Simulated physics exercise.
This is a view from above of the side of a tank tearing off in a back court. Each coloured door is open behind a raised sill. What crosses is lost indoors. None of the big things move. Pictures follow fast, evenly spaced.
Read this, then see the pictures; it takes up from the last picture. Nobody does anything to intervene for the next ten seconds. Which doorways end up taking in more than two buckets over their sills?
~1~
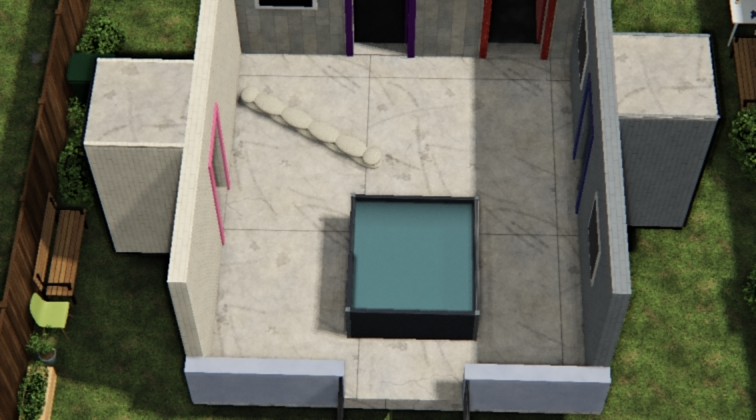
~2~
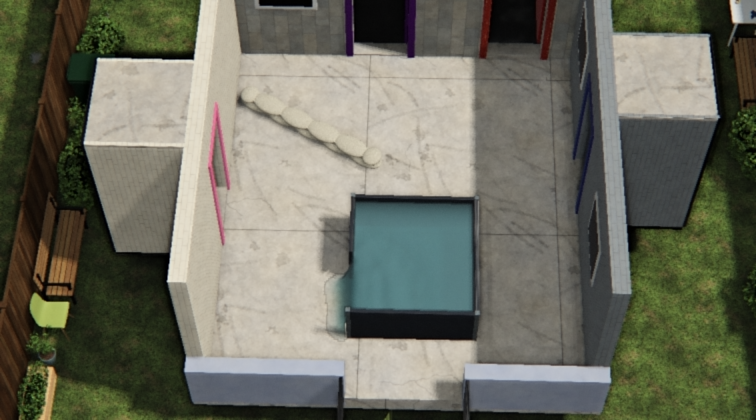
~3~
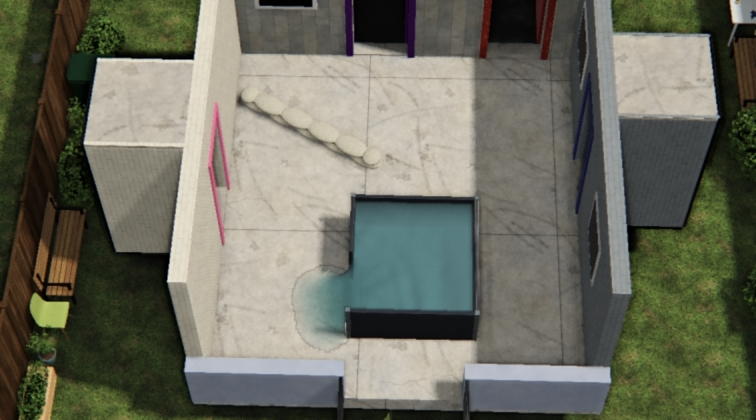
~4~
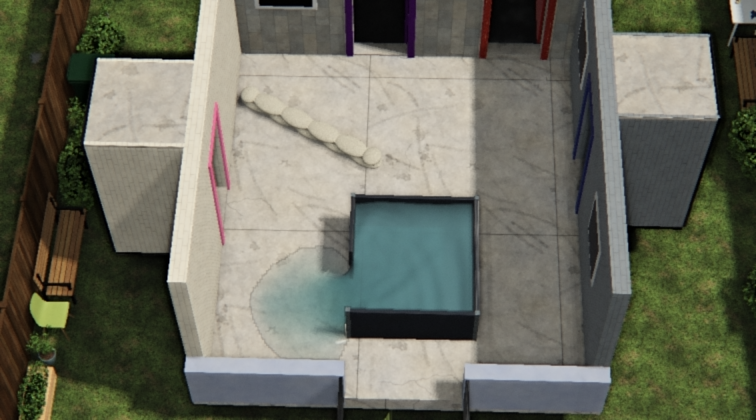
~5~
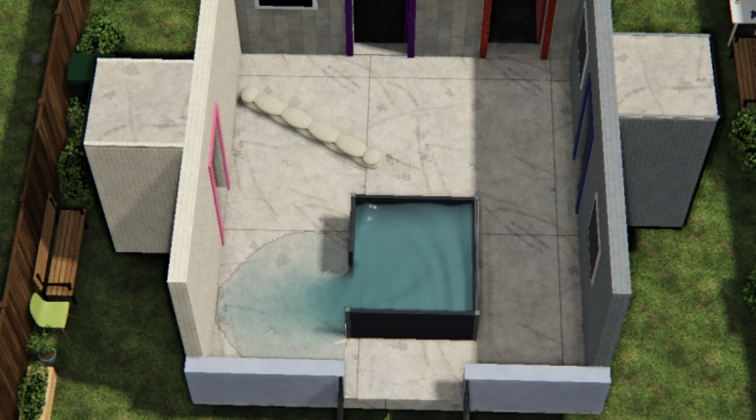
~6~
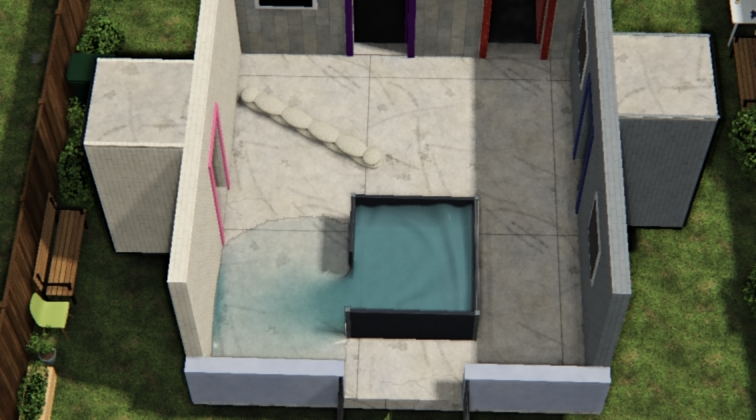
The red door takes in two or fewer, the blue door takes in more than two, the purple door takes in two or fewer, the pink door takes in more than two.
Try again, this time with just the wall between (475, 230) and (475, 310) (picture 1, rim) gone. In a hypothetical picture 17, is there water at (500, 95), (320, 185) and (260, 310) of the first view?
Taking the points in order: Swamped, unwetted and unwetted.
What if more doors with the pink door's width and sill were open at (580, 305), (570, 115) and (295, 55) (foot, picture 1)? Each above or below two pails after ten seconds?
The first new doorway comes up short, the second comes up short, the third comes up short.
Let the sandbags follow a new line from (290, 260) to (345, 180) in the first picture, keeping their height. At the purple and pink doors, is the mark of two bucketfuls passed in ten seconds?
Well, purple surpasses the limit and pink surpasses the limit.
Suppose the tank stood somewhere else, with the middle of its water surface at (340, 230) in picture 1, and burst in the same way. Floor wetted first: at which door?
That's the pink door.
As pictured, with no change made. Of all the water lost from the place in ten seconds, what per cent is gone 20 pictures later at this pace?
Around 10 per cent.
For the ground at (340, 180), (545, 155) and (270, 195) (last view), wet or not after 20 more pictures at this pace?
One after the other: Wet, free of water, flooded.
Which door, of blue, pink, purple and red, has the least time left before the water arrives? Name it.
Result: The pink-painted one is first.
A moment on, water covers 15 % of the floor; the red door not reached, the blue door not reached, the purple door not reached, the pink door wet at the sill, nothing in.
Next, water covers 25 % of the floor; the red door not reached, the blue door not reached, the purple door not reached, the pink door under two buckets in.
Then, water covers 40 % of the floor; the red door not reached, the blue door not reached, the purple door not reached, the pink door over two buckets in.
Later, water covers 70 % of the floor; the red door not reached, the blue door wet at the sill, nothing in, the purple door wet at the sill, nothing in, the pink door over two buckets in.
In the end, water covers 95 % of the floor; the red door wet at the sill, nothing in, the blue door far over two buckets in, the purple door wet at the sill, nothing in, the pink door over two buckets in.
